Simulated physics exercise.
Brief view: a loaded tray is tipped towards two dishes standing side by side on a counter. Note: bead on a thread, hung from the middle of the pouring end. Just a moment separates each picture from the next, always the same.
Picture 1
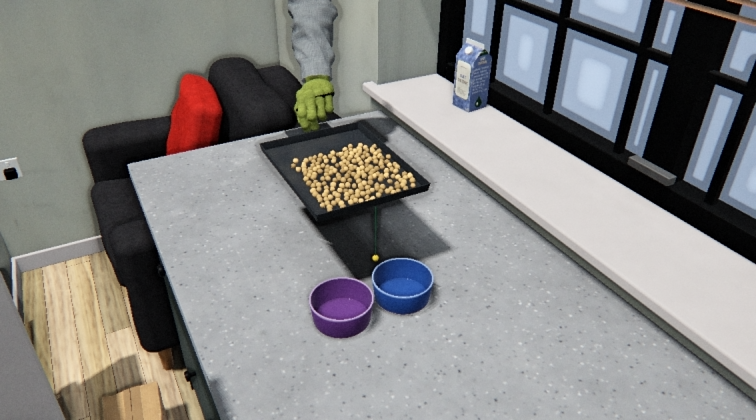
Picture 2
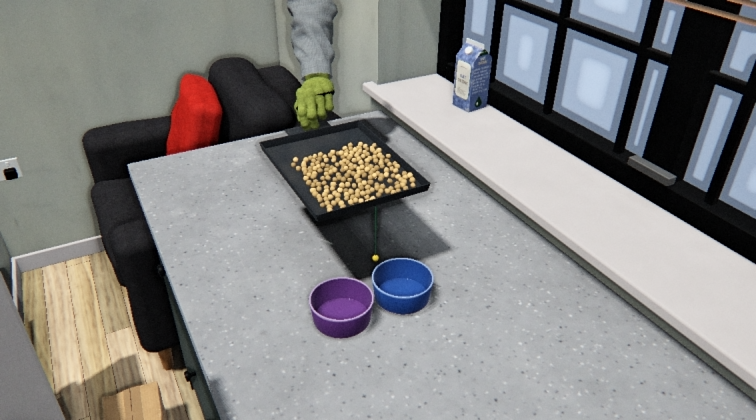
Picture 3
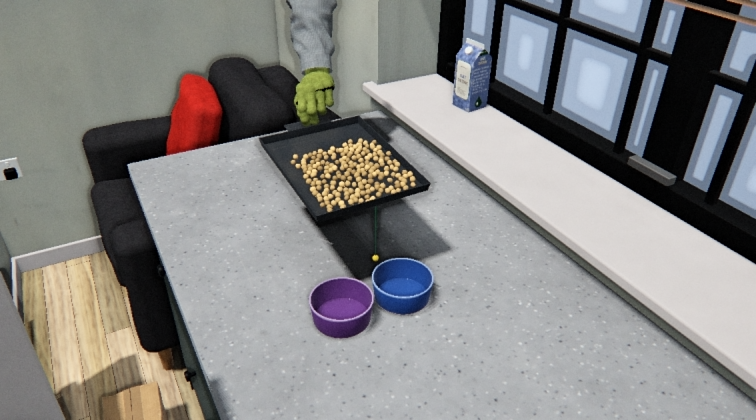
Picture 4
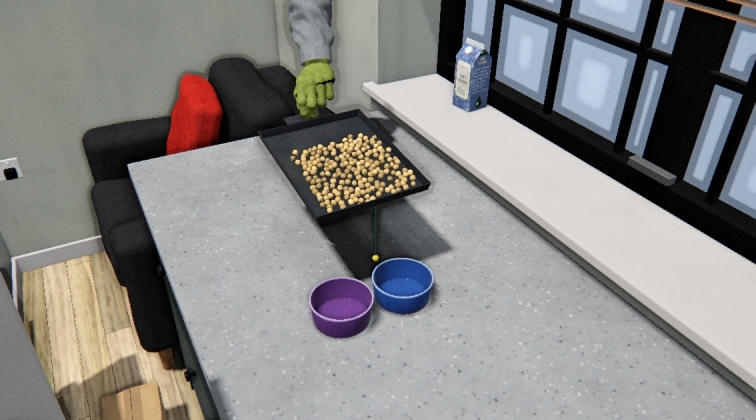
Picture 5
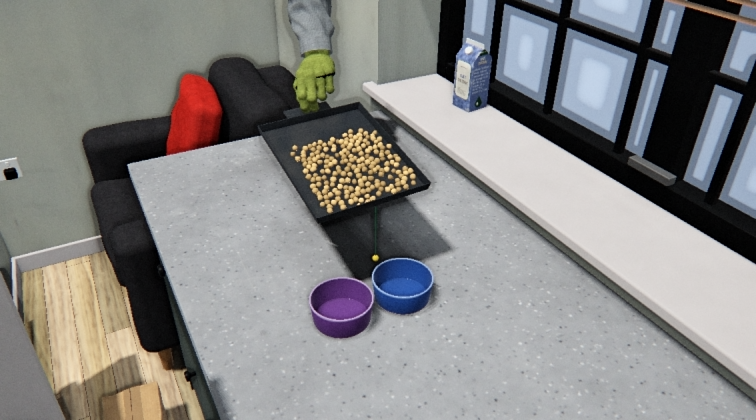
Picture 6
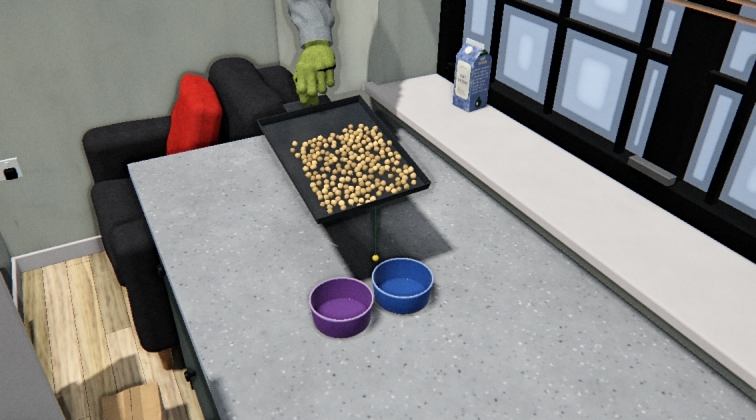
A green-gloved hand slightly raises the far end of a black tray of chickpeas.
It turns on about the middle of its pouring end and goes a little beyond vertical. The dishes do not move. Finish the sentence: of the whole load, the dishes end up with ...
... more than half.
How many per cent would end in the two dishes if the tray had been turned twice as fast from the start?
Estimated share: Some 90%.
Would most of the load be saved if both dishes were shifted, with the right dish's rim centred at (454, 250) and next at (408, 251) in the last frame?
At place one the minor share; at place two the minor share.
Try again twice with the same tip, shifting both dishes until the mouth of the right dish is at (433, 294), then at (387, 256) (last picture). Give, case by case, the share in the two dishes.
Close to 30 in a hundred, then close to 20 in a hundred.
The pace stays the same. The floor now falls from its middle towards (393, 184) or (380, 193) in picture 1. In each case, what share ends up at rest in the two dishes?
The first try gives close to 20 per cent, the second close to 50 per cent.
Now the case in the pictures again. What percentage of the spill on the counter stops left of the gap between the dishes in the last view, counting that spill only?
Close to 50 %.
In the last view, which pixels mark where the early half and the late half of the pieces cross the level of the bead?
The early half goes through (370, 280), the late half through (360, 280).
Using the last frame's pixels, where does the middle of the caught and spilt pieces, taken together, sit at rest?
(363, 311).
Shortly afterwards, tray tipped steeply; all but a few on the tray; only a few in the air.
Next, tray tipped right over; all but a few on the tray; only a few in the left dish; only a few outside both.
Some moments later, tray tipped past a quarter turn; near half in the left dish; near a third in the right dish; near a quarter outside both.
In the end, tray tipped past a quarter turn; near half in the left dish; near a third in the right dish; near a quarter outside both.
